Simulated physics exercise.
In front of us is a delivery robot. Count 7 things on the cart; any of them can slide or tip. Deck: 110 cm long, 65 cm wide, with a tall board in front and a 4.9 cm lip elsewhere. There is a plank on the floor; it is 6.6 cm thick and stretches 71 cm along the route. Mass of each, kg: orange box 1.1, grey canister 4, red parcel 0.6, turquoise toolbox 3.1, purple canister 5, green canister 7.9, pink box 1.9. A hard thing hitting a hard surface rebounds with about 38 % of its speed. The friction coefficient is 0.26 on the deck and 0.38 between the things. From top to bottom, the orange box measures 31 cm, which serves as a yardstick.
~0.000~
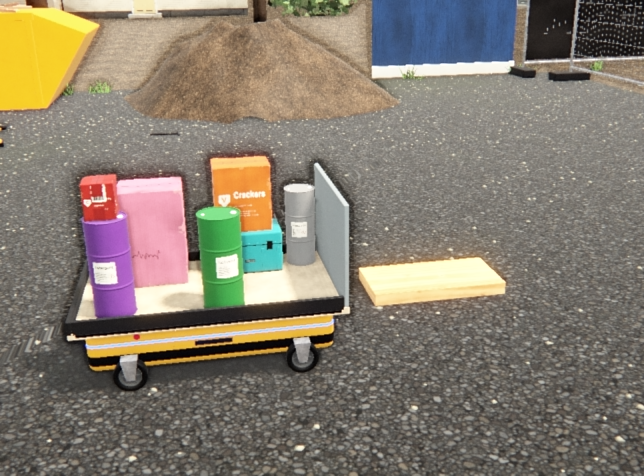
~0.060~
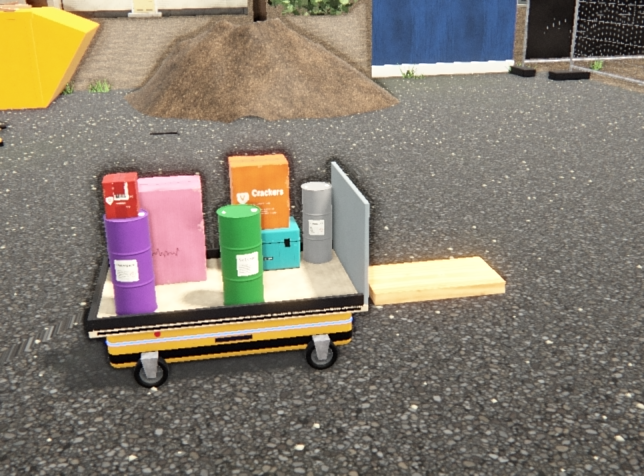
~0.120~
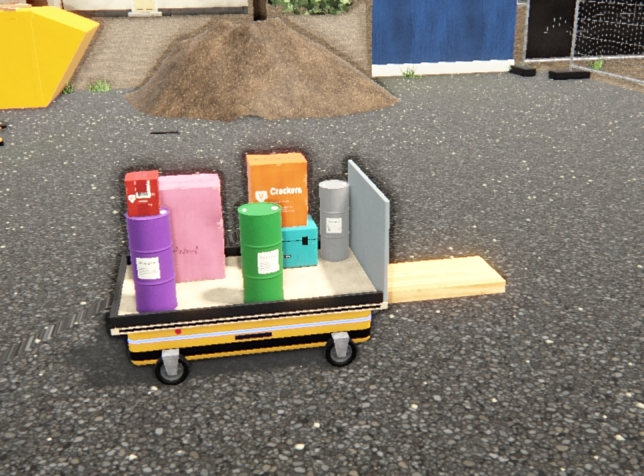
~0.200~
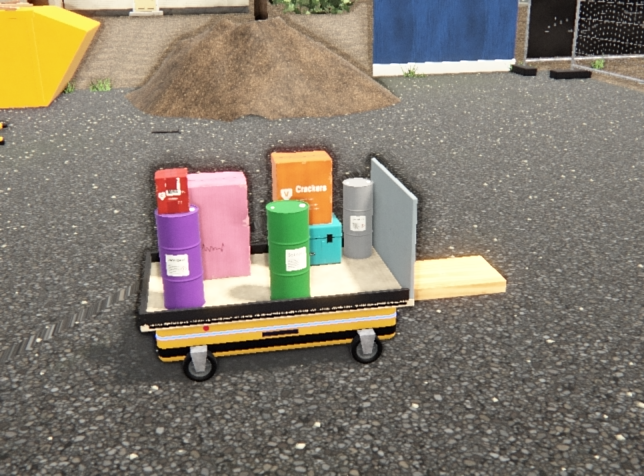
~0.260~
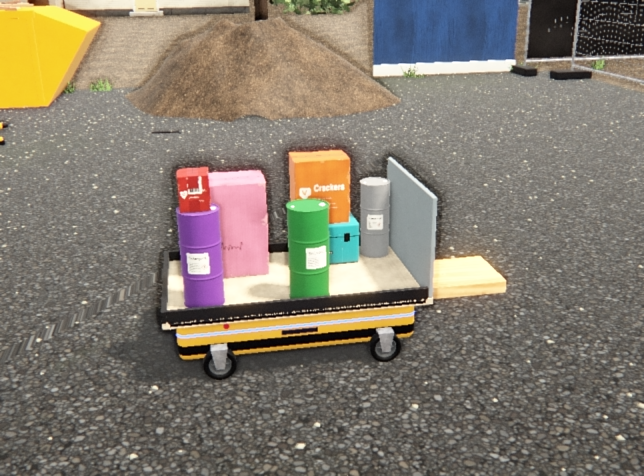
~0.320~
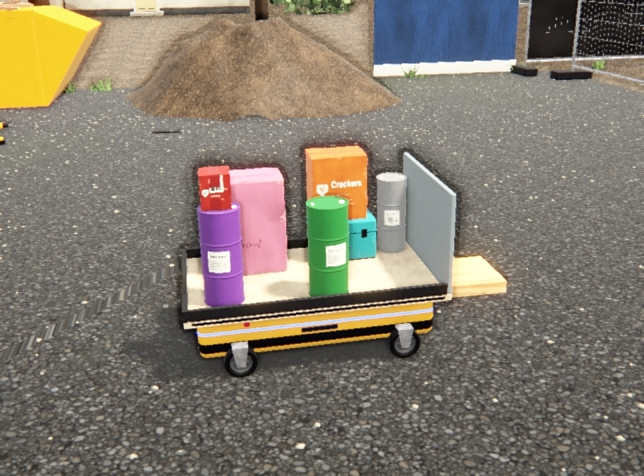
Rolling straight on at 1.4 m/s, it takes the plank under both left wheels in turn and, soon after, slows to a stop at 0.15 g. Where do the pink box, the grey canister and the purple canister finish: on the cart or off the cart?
The pink box stays on the cart and the grey canister stays on the cart and the purple canister comes off the cart.
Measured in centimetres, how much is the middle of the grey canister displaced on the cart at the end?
Roughly 40 cm.
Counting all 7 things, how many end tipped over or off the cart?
The answer: 4.
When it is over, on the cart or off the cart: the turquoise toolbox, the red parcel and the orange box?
When everything stops, the turquoise toolbox is still in bounds, the red parcel is out of bounds, and the orange box is still in bounds.
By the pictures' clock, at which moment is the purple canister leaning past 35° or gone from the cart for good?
Answer: About 1.3 s.
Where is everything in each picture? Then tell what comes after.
In the first frame, 0 cm covered; pink box (154, 232); grey canister (300, 225); purple canister (110, 266).
In the second frame, 8 cm covered; turquoise toolbox (266, 244); green canister (242, 258).
In the third frame, 17 cm covered; orange box (277, 191); red parcel (143, 194).
In the fourth frame, 28 cm covered; green canister (289, 253).
In the fifth frame, 36 cm covered; orange box (319, 188); red parcel (194, 190).
In the sixth frame, 45 cm covered; pink box (253, 222); grey canister (391, 213); purple canister (222, 255).
Around 0.92 s, 129 cm covered; grey canister on its side near (551, 246); pink box at 5° to upright near (418, 196); purple canister at 6° to upright near (419, 225).
Around 1.52 s, 213 cm covered; red parcel and purple canister now off the cart; grey canister on its side; pink box at 4° to upright near (570, 204).
Finally (2.9 s), off the cart, red parcel and purple canister; on their side or leaning hard on the cart, orange box and grey canister; not toppled but over 10 cm from the start, turquoise toolbox and pink box; green canister still in place (within 10 cm).
